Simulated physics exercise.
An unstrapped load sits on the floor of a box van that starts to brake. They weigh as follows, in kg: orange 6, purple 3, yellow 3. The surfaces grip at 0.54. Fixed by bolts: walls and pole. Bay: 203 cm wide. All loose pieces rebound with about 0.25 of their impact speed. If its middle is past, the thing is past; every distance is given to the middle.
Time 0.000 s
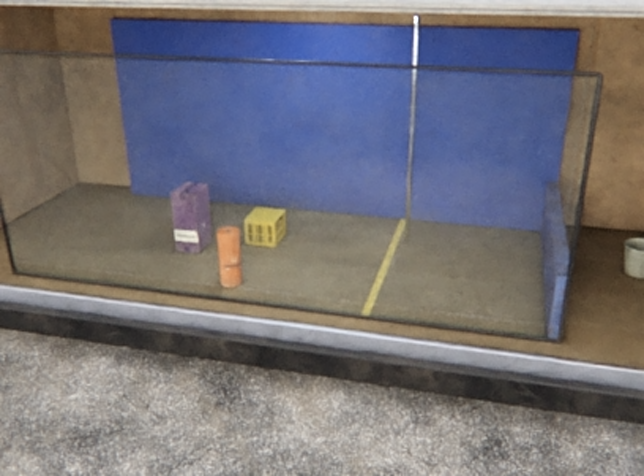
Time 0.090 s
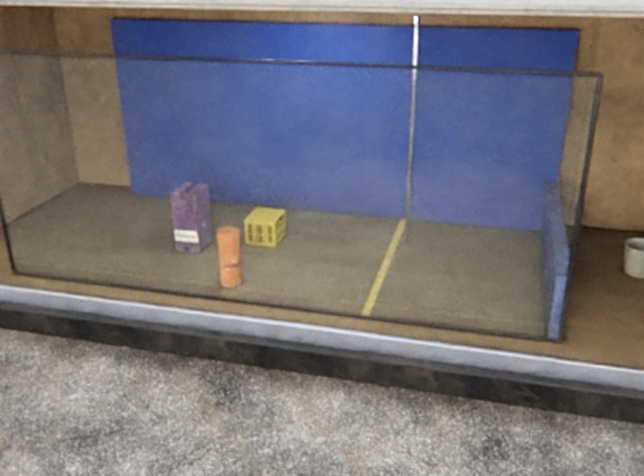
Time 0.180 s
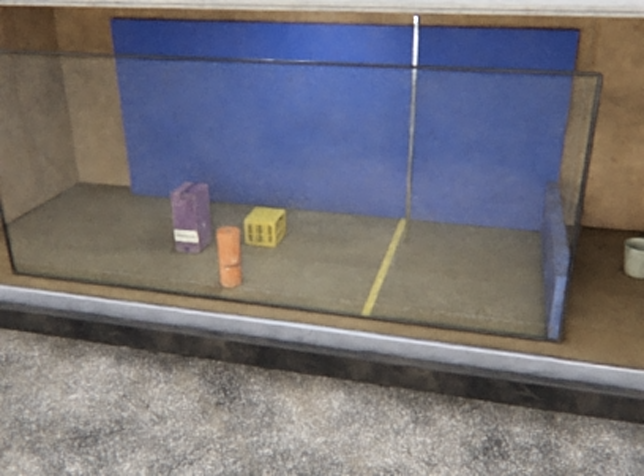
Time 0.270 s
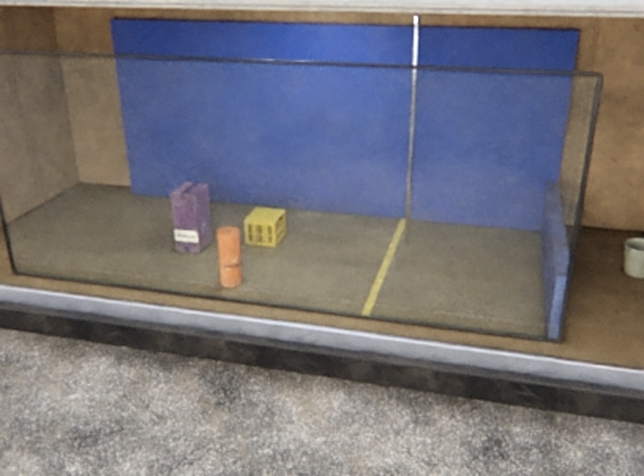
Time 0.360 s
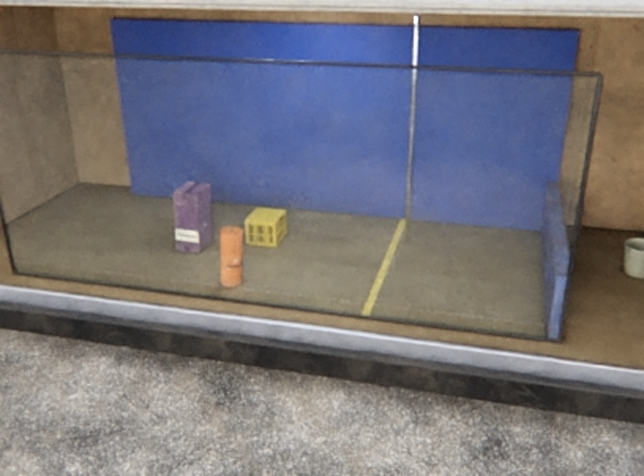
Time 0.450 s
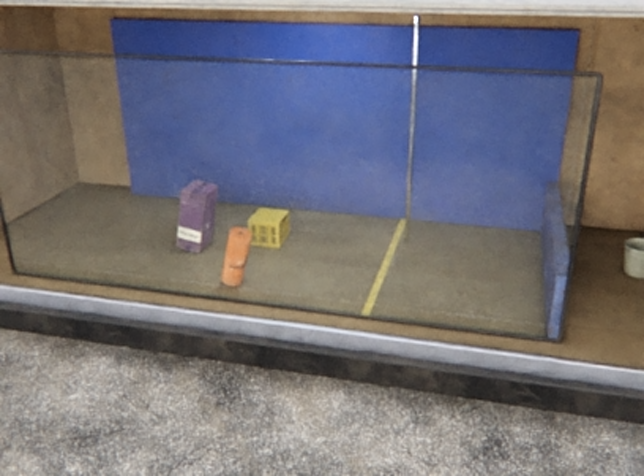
A long clear-walled enclosure with a dark floor and a blue back panel sits on a brown shelf above speckled grey ground, seen from the front and slightly above by a still camera. Inside, left of a yellow floor line, stand a purple box, an orange roll and a yellow crate. All three stay nearly still, then shift slightly right, the orange roll tilting rightward.
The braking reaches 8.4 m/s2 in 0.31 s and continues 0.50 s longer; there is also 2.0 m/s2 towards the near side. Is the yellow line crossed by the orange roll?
Final spot: Beyond the line.
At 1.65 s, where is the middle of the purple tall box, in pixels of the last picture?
Look close to (323, 259) and you'll spot it.
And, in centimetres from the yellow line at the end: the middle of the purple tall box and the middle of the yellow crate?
Result: Purple tall box = 50 cm short, yellow crate = 30 cm past.
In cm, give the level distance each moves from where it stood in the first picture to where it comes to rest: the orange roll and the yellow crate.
Orange roll 140 and yellow crate 160.
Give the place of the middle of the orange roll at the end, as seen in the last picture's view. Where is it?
Once everything settles, you'd find it around (389, 300).
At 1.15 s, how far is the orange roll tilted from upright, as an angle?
Around 90° off upright.
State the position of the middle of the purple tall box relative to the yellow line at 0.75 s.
Position: Approx. 130 cm short.
After 0.75 s the orange roll is 67 cm short of the yellow line, tilted 90°, near (287, 284) in the last picture's view; the yellow crate 85 cm short of the yellow line, tilted 0°.
After 1.15 s the orange roll is 5 cm past the yellow line, tilted 90°, near (374, 301) in the last picture's view; the yellow crate 5 cm past the yellow line, tilted 0°.
After 1.65 s the orange roll is 16 cm past the yellow line, tilted 90°, near (389, 302) in the last picture's view; the yellow crate 34 cm past the yellow line, tilted 0°.
At rest, 3.2 s, orange roll crosses the yellow line; purple tall box stops short of the yellow line; yellow crate crosses the yellow line.
